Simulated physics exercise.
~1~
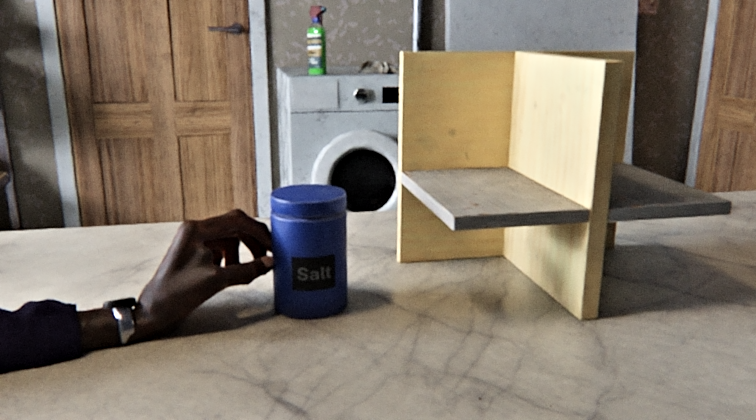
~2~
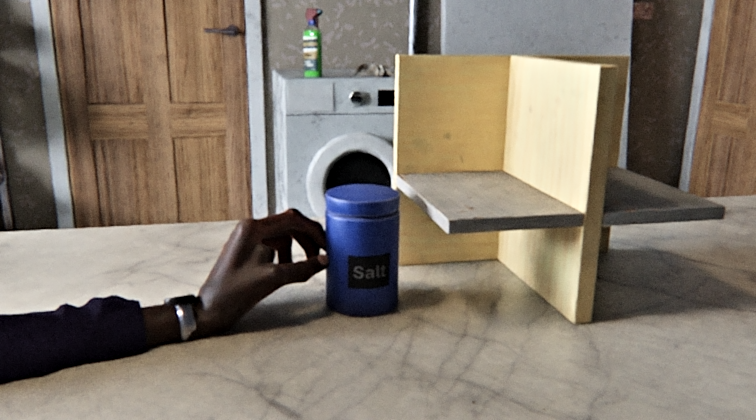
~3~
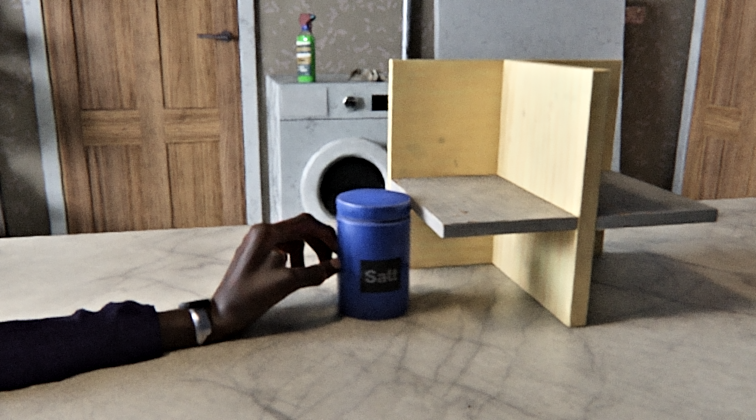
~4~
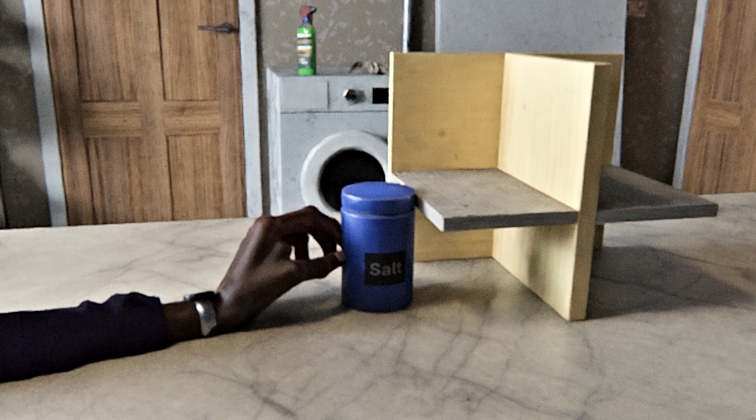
Hand sliding an upright blue salt jar right across a marbled tabletop until it stops against the edge of a grey shelf.
